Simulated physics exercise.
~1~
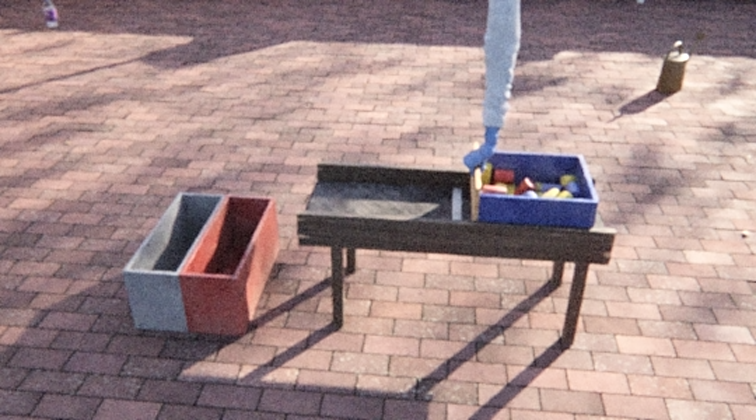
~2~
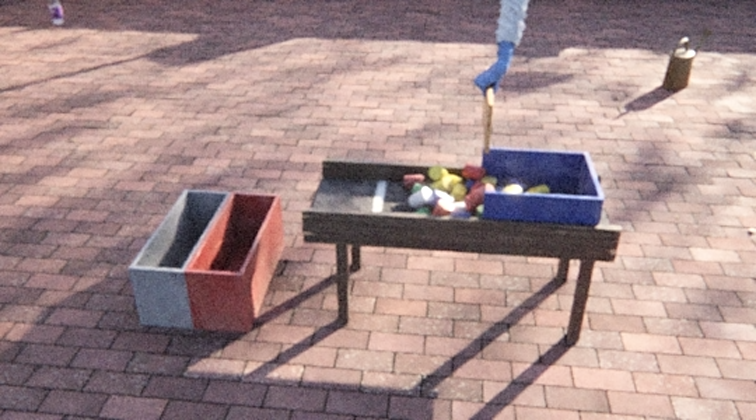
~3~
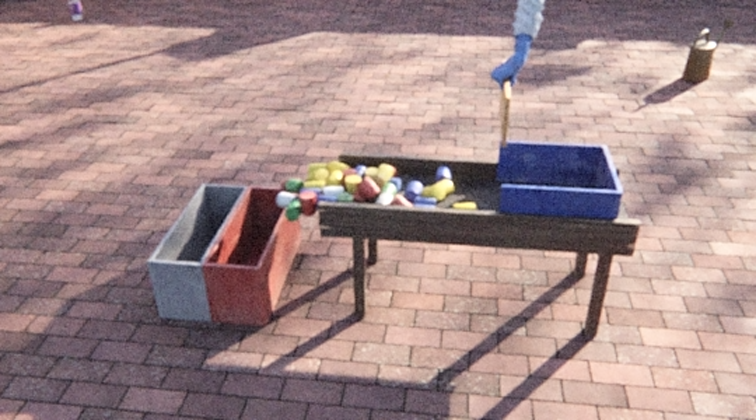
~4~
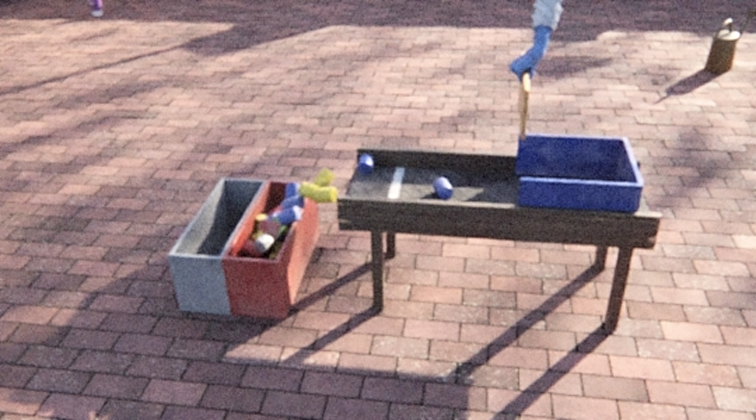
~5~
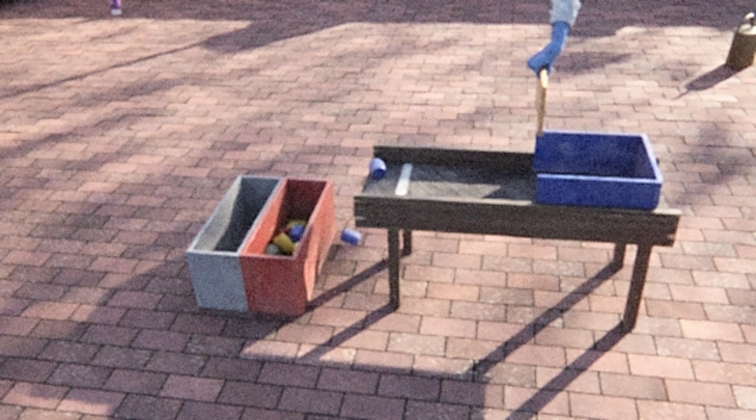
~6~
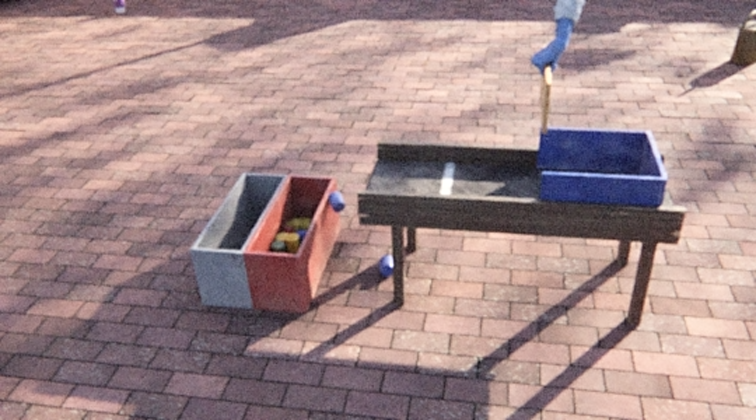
A conveyor belt carries a jumble of colourful jars leftward out of a blue pen after a gloved hand lifts the gate, spilling them off its end mostly into the red box, while the grey tote stays empty and a blue jar ends up on the bricks short of the box.
